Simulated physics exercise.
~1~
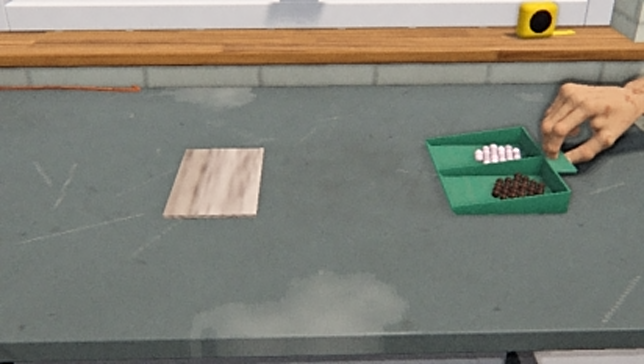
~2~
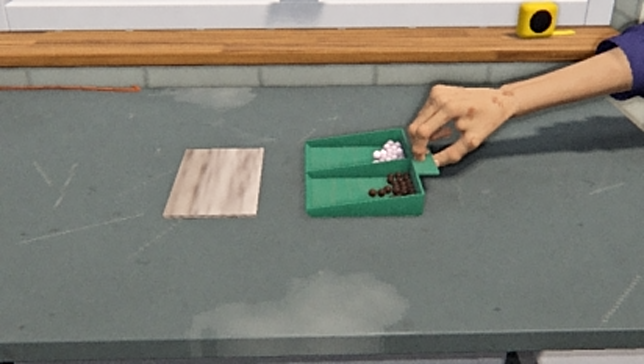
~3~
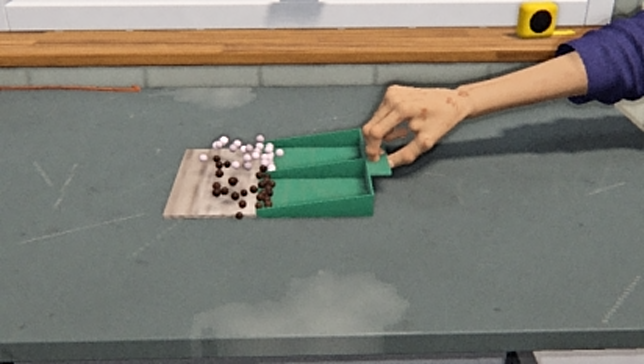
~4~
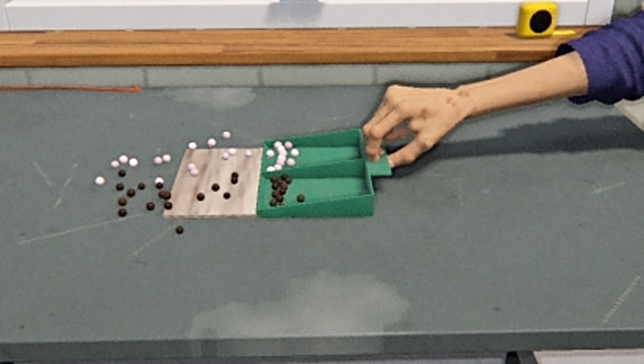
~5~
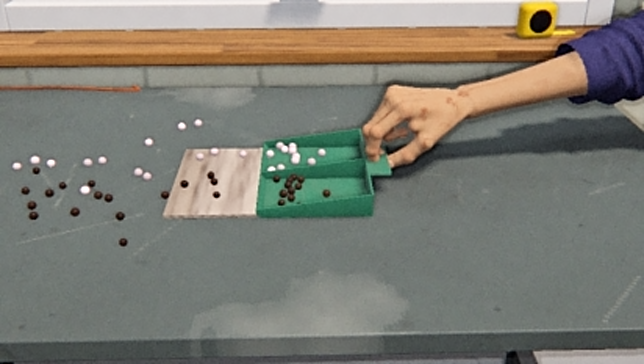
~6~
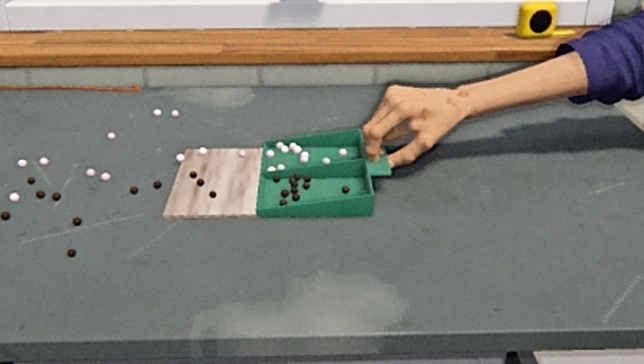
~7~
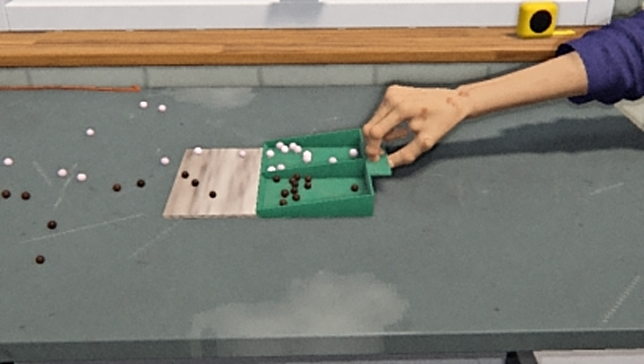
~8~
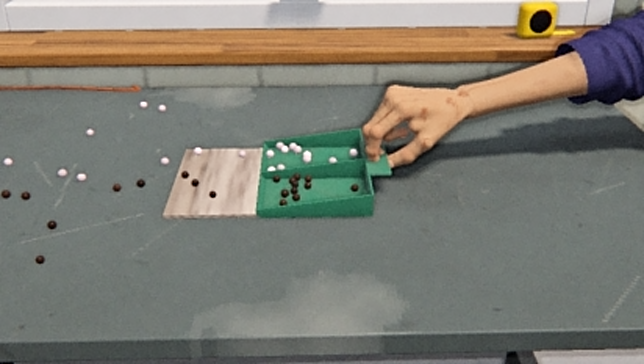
A green two-part tray, holding small pinkish-white balls in its far section and dark brown balls in its near one, sits at the right of a scratched grey tabletop, seen from above at an angle. A pale wooden board lies to the left, and a yellow tape measure rests on a wooden ledge behind. A hand slides the tray left until it stops against the board. Balls of both colours spill over its front edge, scatter across the board and roll left over the table. Finally they settle, some of each colour outside and the rest still in the tray, which the hand keeps holding.
